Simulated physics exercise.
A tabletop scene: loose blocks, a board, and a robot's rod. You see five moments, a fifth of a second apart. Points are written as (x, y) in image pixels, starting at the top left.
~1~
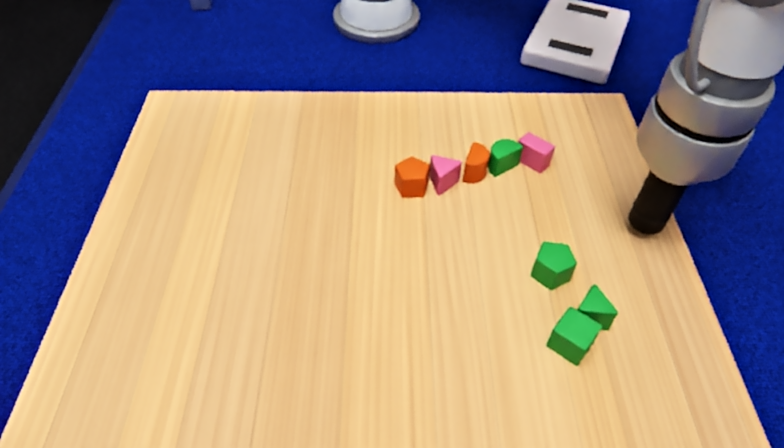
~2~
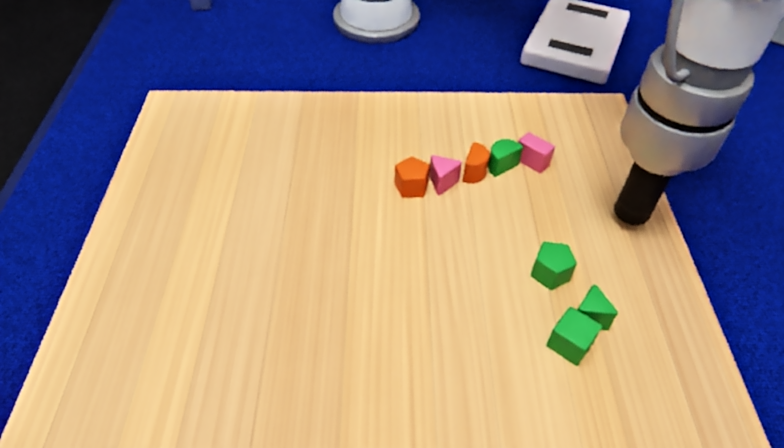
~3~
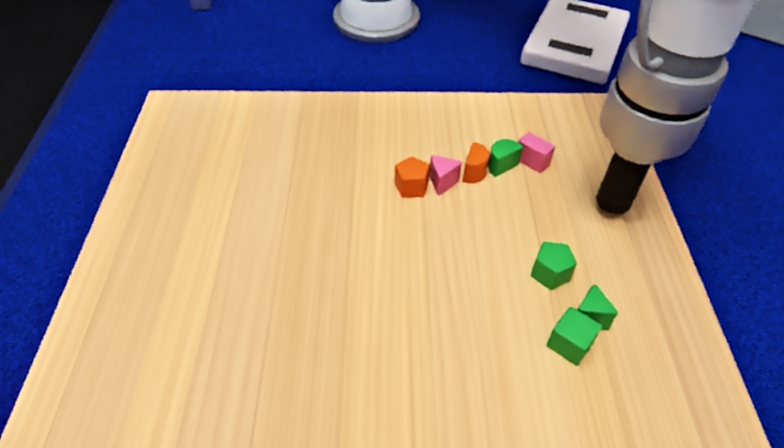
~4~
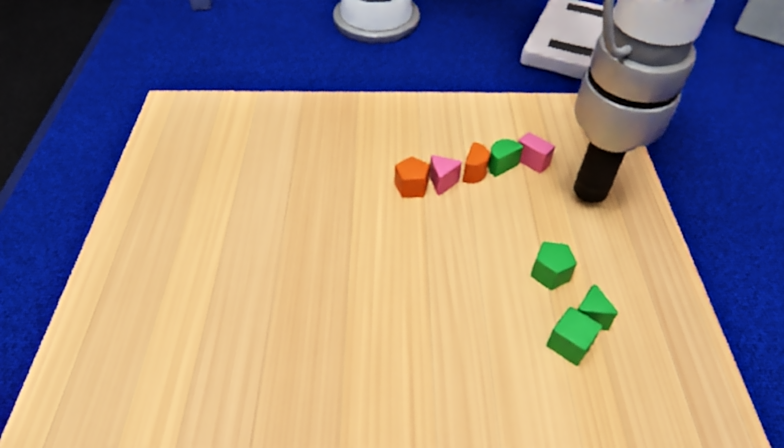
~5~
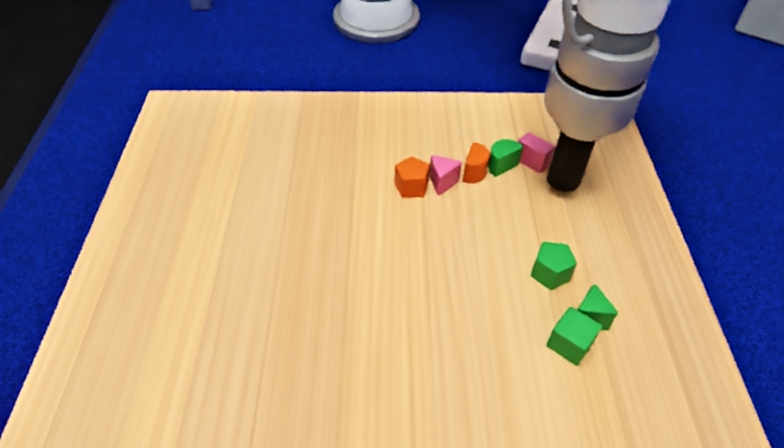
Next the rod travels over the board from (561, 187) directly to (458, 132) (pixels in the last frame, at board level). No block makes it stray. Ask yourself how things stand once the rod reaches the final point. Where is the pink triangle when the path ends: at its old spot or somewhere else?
My prediction: It remains in place.
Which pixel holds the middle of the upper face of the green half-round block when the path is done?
When the path ends, it will be at (463, 134).
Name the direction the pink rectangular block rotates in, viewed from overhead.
Clockwise from above.
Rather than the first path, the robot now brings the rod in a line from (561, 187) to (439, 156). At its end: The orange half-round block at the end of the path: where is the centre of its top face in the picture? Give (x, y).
It is at (422, 152).
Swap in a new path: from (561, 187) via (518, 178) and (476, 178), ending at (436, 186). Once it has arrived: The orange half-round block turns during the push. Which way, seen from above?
Counter-clockwise, from overhead.
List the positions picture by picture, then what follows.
In the first picture, tip of the rod at (646, 222), middles of tops, orange five-sided block at (413, 168), pink triangle at (445, 164), orange half-round block at (478, 154), green half-round block at (505, 147), pink rectangular block at (537, 143).
In the second picture, rod at (631, 213), nothing pushed.
In the third picture, rod at (613, 203), nothing pushed.
In the fourth picture, rod at (590, 192), nothing pushed.
In the fifth picture, rod at (563, 181), orange five-sided block at (413, 168), pink triangle at (445, 164), orange half-round block at (478, 154), green half-round block at (505, 147), pink rectangular block at (537, 143).
The first path, step by step. One third of the way, rod at (526, 161); green half-round block at (500, 145), turned 25° anticlockwise; pink rectangular block at (521, 126), turned 45° clockwise.
Two thirds of the way, rod at (492, 142); orange half-round block at (471, 155), turned 25° anticlockwise; green half-round block at (470, 135), turned 85° anticlockwise; pink rectangular block at (513, 115), turned 85° clockwise.
At the end, rod at (459, 125); orange five-sided block unmoved; pink triangle unmoved; orange half-round block at (471, 155), turned 25° anticlockwise; green half-round block at (463, 134), turned 105° anticlockwise; pink rectangular block at (513, 114), turned 85° clockwise.
